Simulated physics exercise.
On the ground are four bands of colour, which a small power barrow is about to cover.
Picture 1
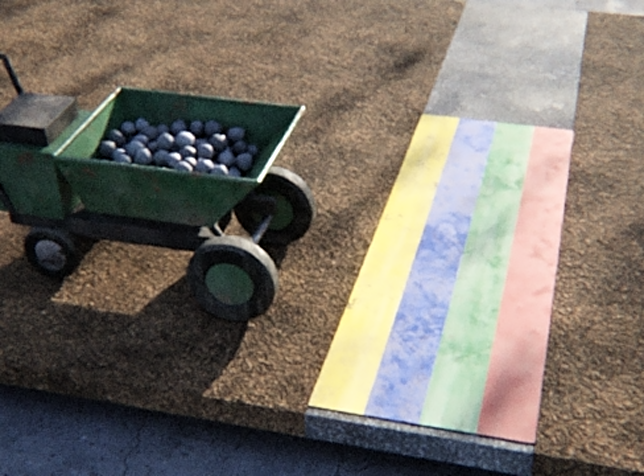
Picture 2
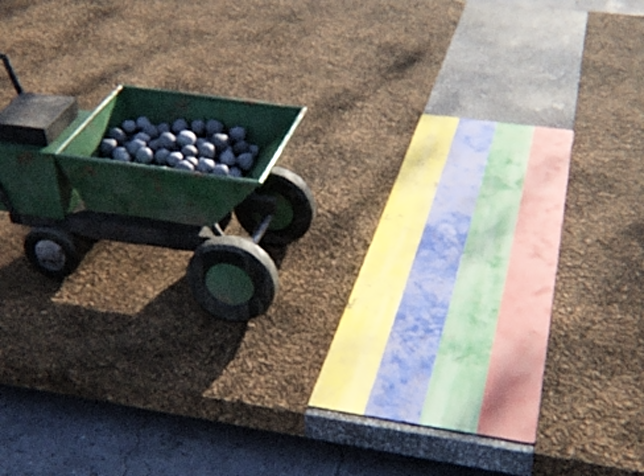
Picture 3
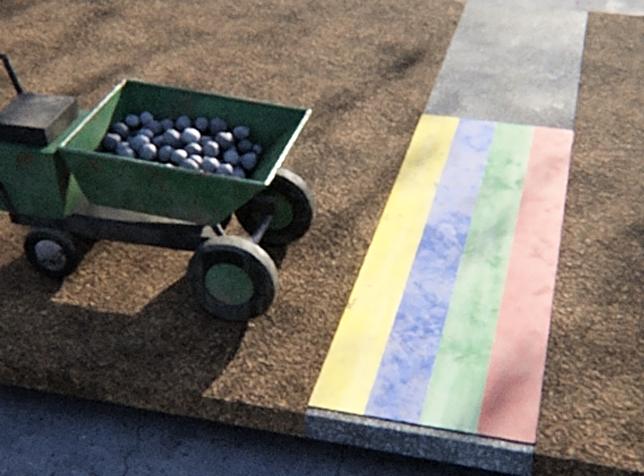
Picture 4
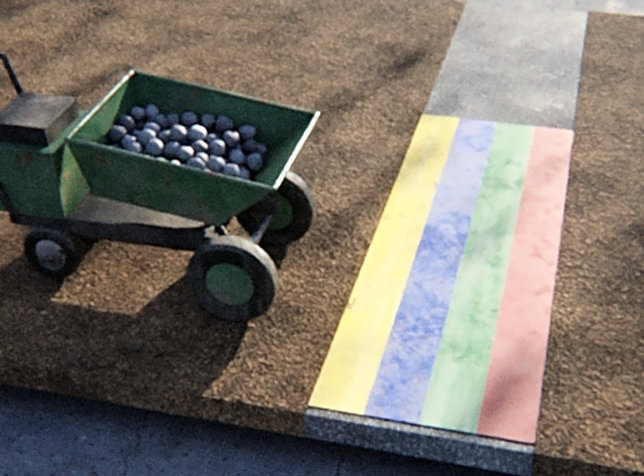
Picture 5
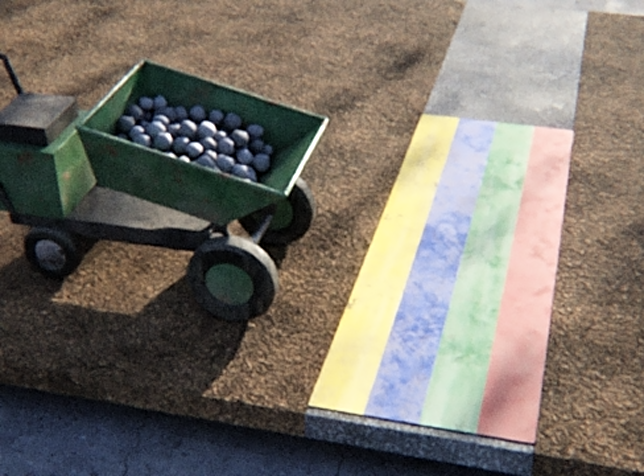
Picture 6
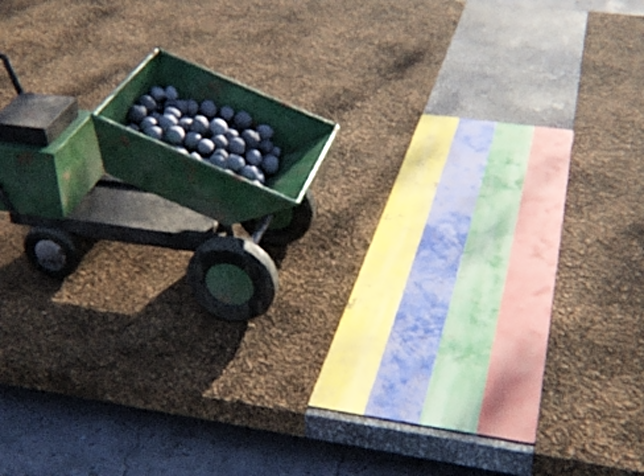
The clip shows a green power barrow loaded with round cobbles, standing to the left of yellow, blue, green and red strips on the ground, as its skip gradually tilts from level towards the right, its left end rising.
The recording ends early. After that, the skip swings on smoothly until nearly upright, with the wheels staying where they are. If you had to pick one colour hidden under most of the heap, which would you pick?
I would pick blue.
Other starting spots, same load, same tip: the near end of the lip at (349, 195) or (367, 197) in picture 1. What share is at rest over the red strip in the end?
First place: Around 30 per cent. Second place: Around 40 per cent.
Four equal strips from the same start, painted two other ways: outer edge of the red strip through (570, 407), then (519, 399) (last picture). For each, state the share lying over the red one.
The first case gives around 0 %, the second around 10 %.
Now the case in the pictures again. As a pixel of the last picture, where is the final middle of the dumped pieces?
Close to (433, 294) in the last picture.
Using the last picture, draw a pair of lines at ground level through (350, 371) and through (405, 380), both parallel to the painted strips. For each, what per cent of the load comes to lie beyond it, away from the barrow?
Roughly 90 and 50 %.
Soon, skip tipped steeply; all in the skip.
A while on, skip tipped right over; most in the skip; a small part over the yellow strip; a small part over the blue strip; a stray few over the green strip; a stray few falling.
Towards the end, skip tipped right over; a small part in the skip; about a quarter over the yellow strip; about a third over the blue strip; about a quarter over the green strip; a small part over the red strip; a small part off the paint.
Finally, skip tipped right over; about a quarter over the yellow strip; about a third over the blue strip; about a quarter over the green strip; a small part over the red strip; a small part off the paint.
